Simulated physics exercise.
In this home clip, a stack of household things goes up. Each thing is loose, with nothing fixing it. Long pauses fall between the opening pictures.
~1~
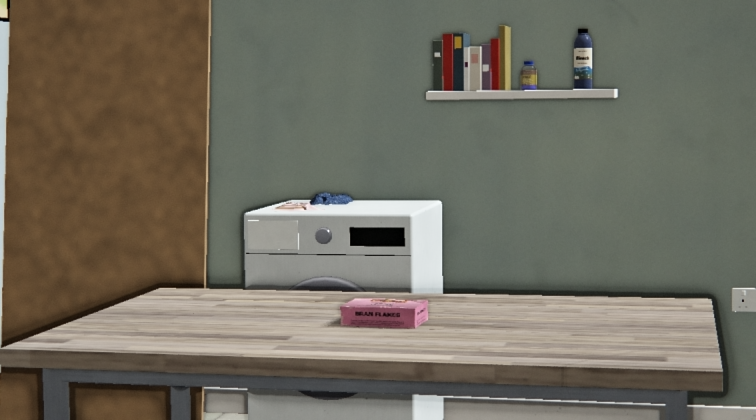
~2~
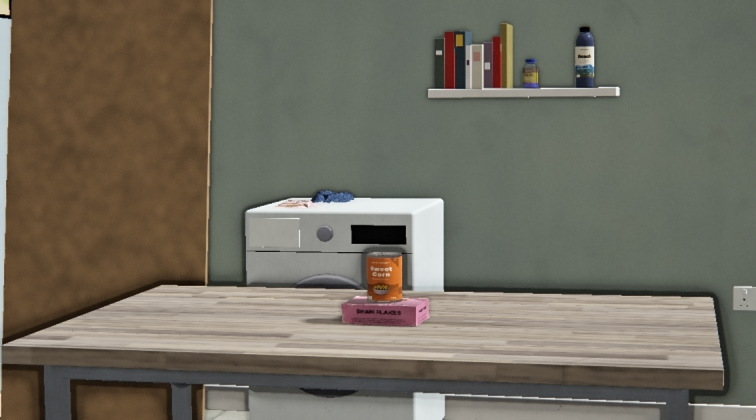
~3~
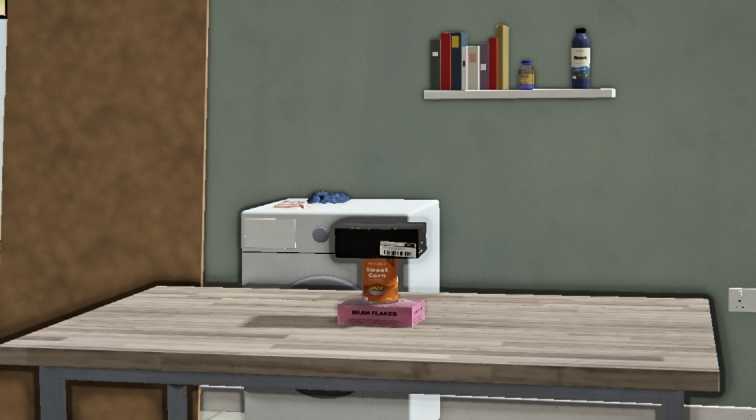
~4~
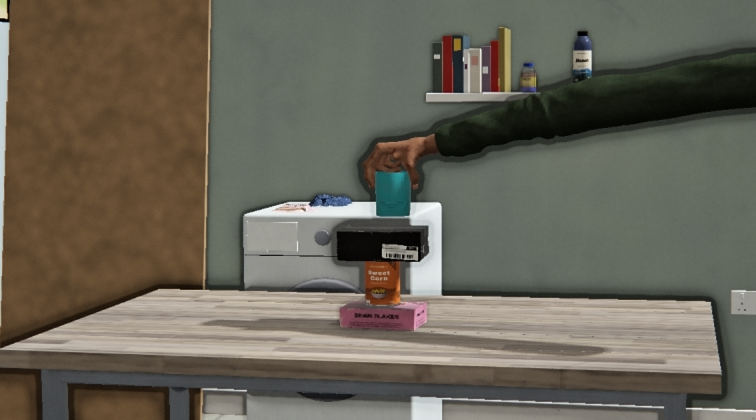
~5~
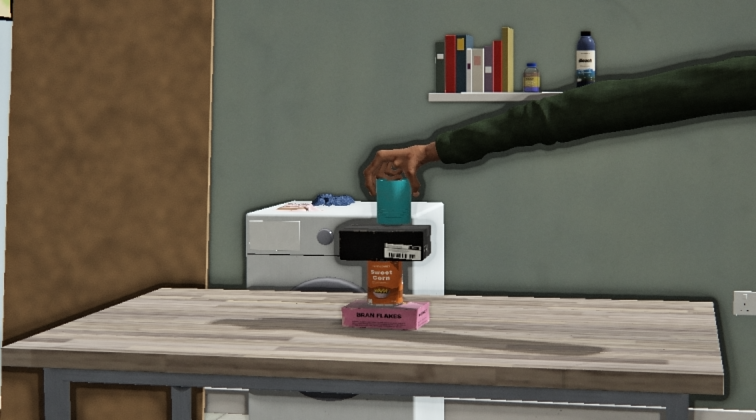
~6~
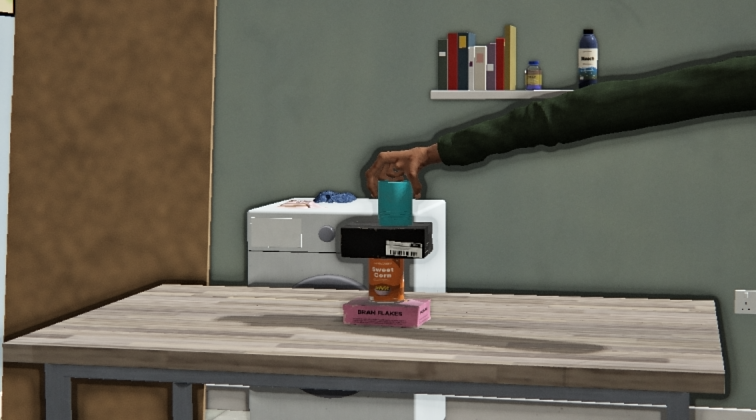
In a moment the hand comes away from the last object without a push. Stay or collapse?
Seems the tower stands.
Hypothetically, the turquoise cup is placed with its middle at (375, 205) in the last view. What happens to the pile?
What happens next is that it remains steady.
Then, 0.60 s on from there, no change.
Then, 1.50 s on from there, turquoise cup resting near (395, 204).
In the end, all 4 unmoved. At the end, from the last picture's camera, turquoise cup near (396, 203). The pile stays up.
